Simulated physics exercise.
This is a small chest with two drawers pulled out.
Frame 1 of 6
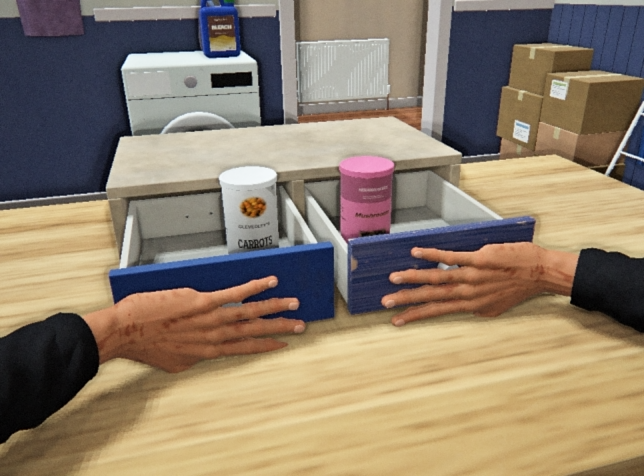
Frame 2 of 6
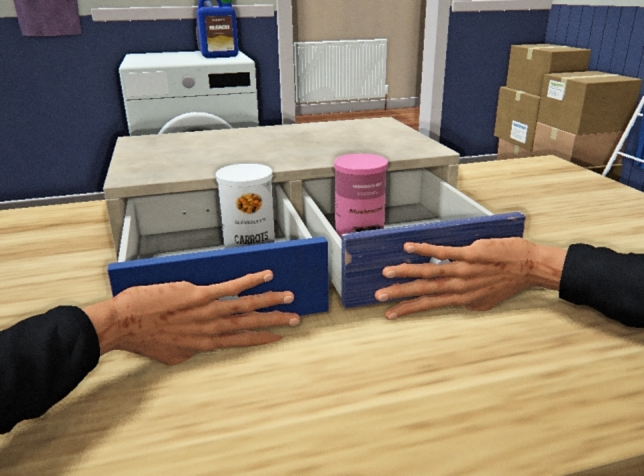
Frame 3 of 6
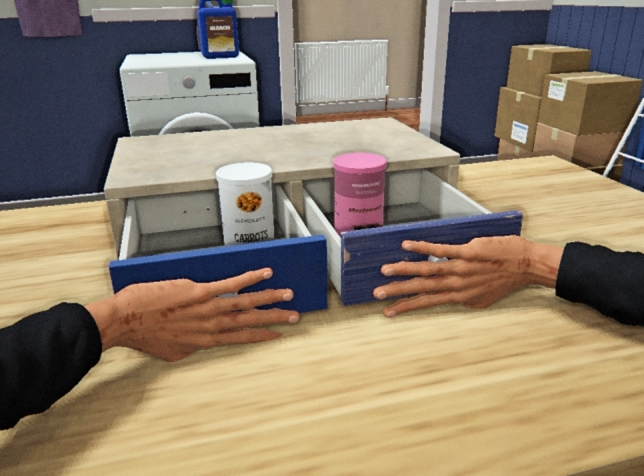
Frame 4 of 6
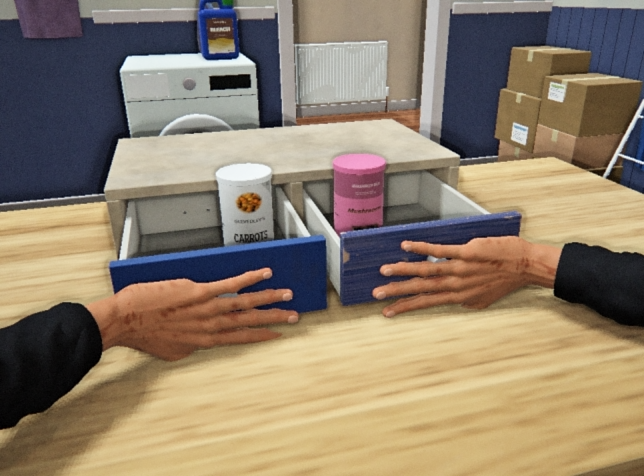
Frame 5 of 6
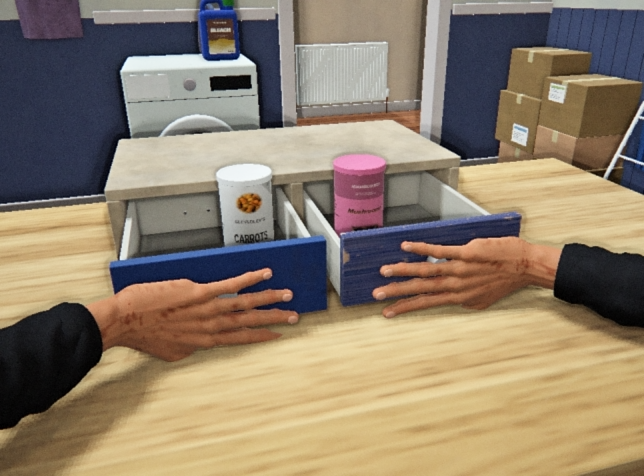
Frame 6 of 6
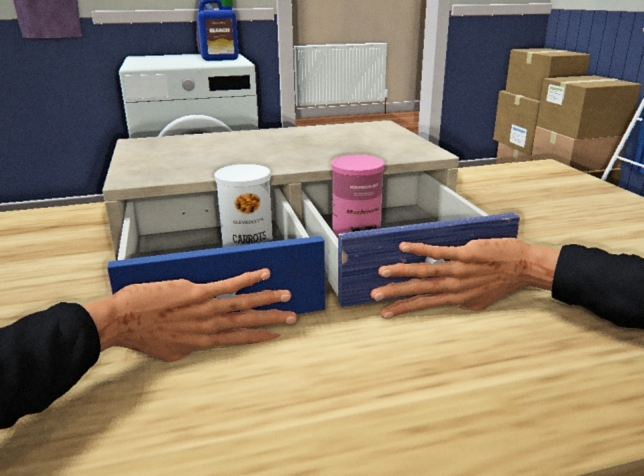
Two hands shifting very slightly at the fronts of two open drawers holding a white pot and a pink pot.
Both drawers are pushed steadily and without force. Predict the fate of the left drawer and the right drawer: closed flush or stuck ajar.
Prediction - the left drawer ends ajar, the right drawer ends ajar.
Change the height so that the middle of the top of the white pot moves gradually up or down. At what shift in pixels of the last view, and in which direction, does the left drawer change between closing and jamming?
Shift: About 28 px, direction down.
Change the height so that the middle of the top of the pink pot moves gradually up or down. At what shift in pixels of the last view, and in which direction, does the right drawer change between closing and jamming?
28 pixels down.
Then, 0.30 s on from there, left drawer starting in; right drawer starting in.
Then, 0.44 s on from there, left drawer about half in; right drawer about half in.
In the end, the left drawer jams; the right drawer jams.
